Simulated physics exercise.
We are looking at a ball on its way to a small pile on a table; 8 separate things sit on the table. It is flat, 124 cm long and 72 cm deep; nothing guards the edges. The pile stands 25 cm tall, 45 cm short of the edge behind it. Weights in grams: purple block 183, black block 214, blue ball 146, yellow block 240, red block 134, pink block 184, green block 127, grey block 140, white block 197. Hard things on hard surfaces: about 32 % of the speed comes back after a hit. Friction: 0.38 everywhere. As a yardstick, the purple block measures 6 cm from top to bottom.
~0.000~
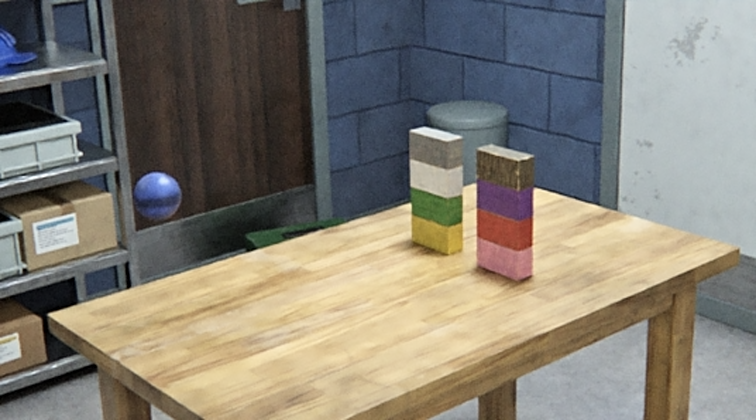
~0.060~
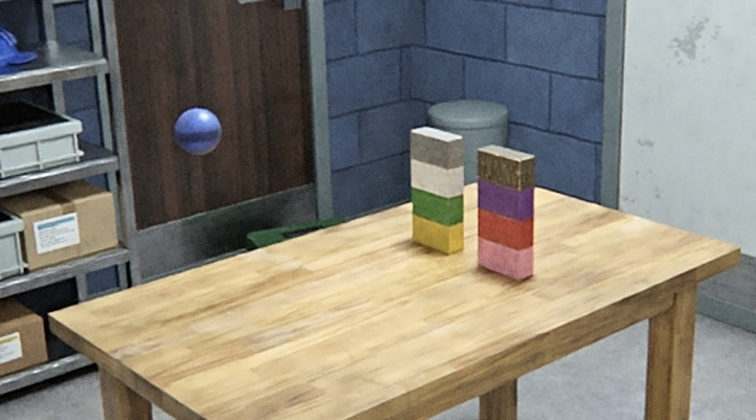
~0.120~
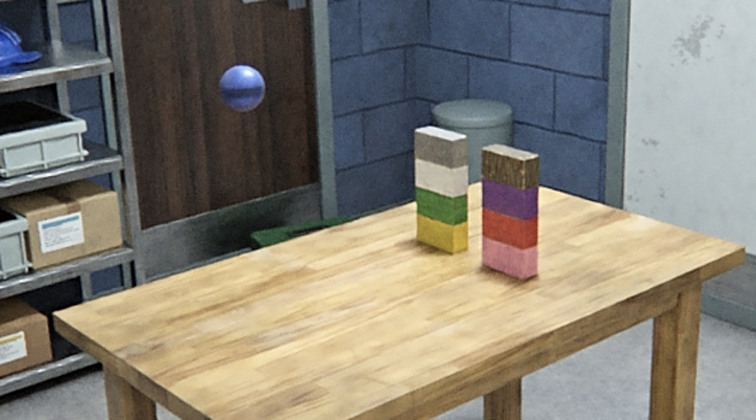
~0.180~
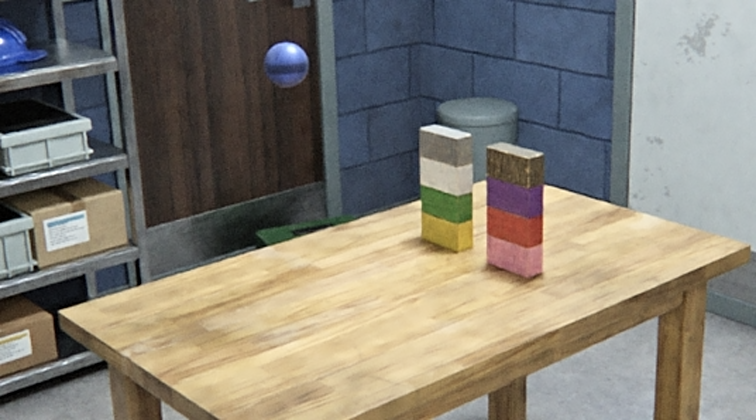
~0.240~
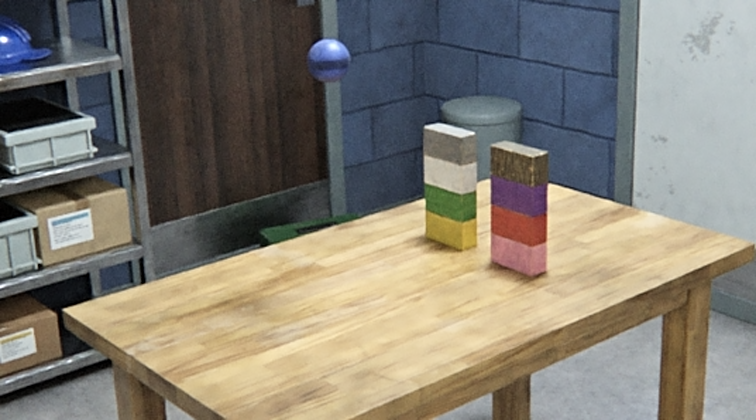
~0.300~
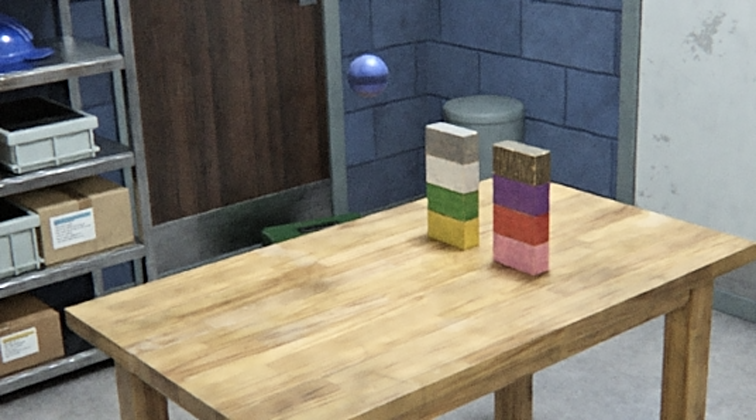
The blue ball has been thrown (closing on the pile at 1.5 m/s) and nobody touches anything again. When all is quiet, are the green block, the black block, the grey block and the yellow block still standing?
The green block falls over, the black block is still upright, the grey block falls over, the yellow block is still upright.
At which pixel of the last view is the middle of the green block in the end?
At about (485, 221).
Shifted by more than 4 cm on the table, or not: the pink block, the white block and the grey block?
The pink block stays put; the white block gets shifted; the grey block ends elsewhere.
After 0.50 s, blue ball near (425, 210); grey block 25° off upright near (479, 141); green block 20° off upright near (458, 196); white block 20° off upright.
After 0.70 s, blue ball near (408, 234); grey block on its side near (530, 202); green block on its side near (478, 225); white block on its side.
In the end (1.4 s), toppled on the table, green block and grey block; not toppled but over 4 cm from the start, white block; the other 5 under 4 cm from the start. At the end, from the last picture's camera, green block near (485, 220), black block near (521, 163).
